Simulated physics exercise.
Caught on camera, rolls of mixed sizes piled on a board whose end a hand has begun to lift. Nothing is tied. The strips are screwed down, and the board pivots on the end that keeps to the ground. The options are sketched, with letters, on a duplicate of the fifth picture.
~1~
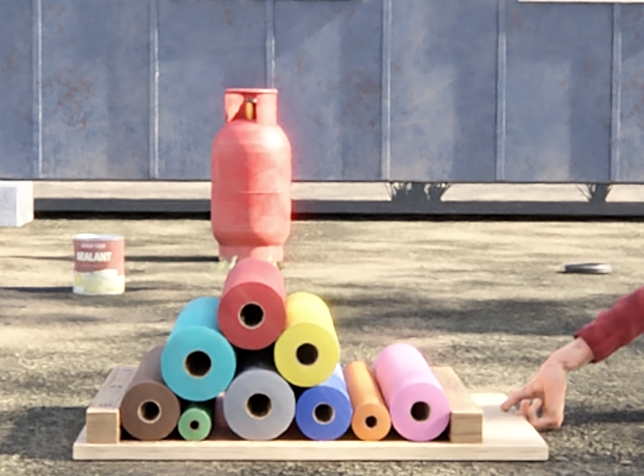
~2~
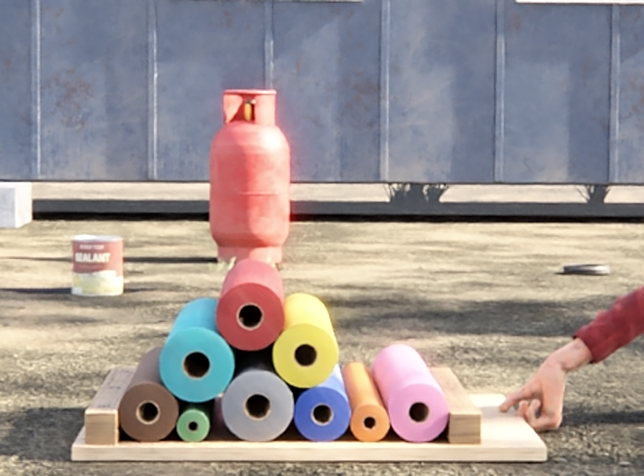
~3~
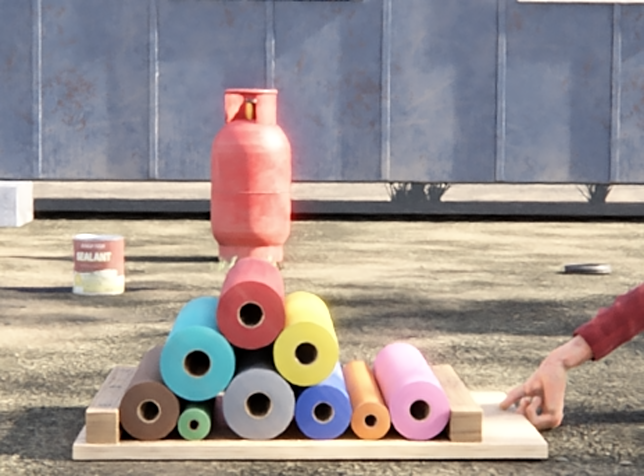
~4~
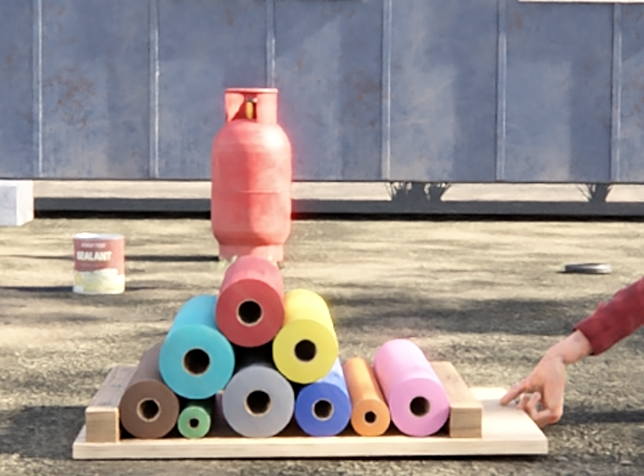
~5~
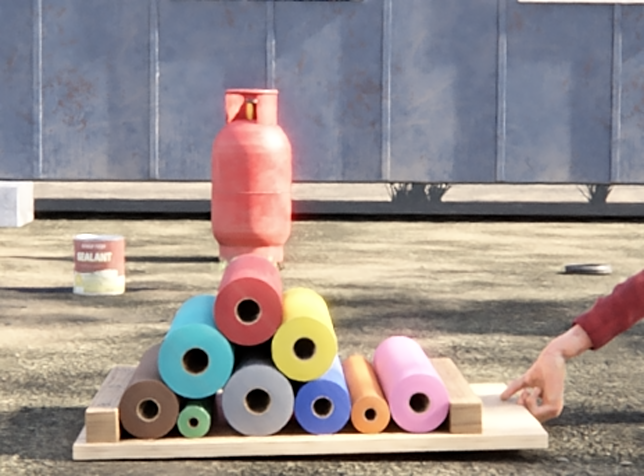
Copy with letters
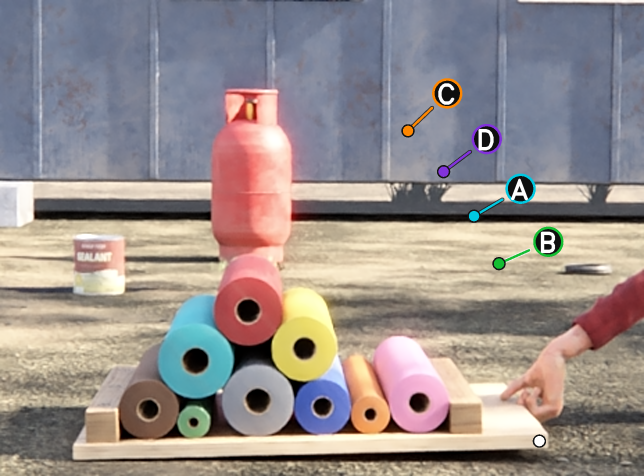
To begin with, colourful rolls sit stacked in a pile between wooden strips on a board lying on the ground, with a hand at its right end and a red gas cylinder behind. The hand then raises that end very slightly, tilting the board a little, while the rolls stay piled together.
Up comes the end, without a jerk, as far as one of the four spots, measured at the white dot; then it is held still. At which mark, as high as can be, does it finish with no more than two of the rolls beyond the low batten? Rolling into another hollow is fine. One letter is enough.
Mark D is as high as it can go.
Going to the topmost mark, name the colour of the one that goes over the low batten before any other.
The turquoise one.
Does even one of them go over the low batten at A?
Yes.
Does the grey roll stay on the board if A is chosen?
The grey roll: Yes.
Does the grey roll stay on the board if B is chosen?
The grey roll: Yes.
On the marked copy, A at (474, 216); B at (499, 263); C at (408, 131); D at (443, 172); the white dot at (539, 441).
With D. Early on, board at 20°.
Further on, board at 37°.
At the end, board at 38°, two over the low batten (turquoise, red).
As for the rest, A two over the low batten (turquoise, red); B none over the low batten; C three over the low batten (turquoise, yellow, red).
